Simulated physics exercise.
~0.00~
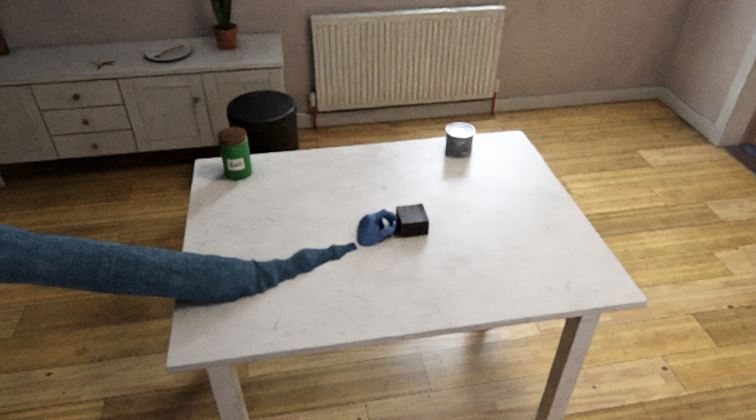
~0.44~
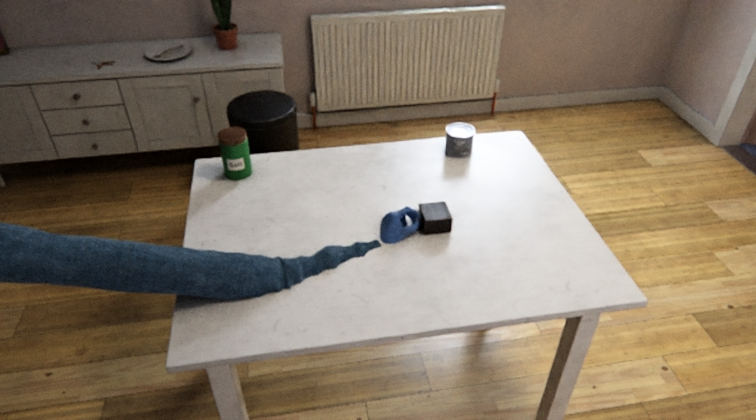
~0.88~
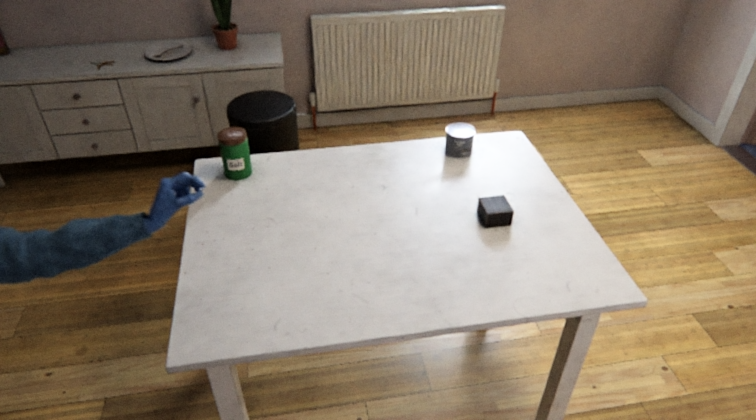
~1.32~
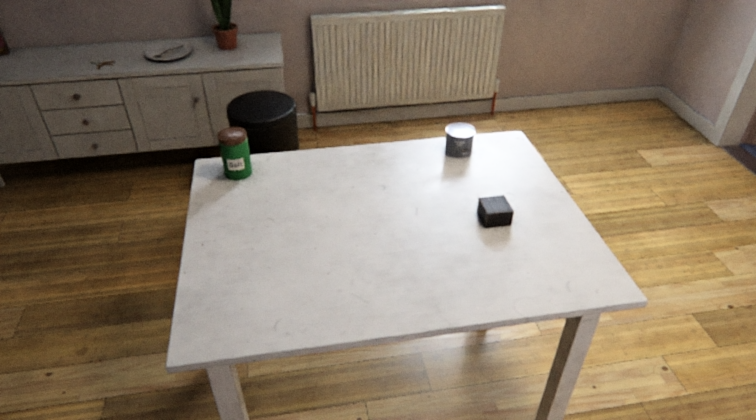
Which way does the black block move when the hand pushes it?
The black block moves to the right across the table top.
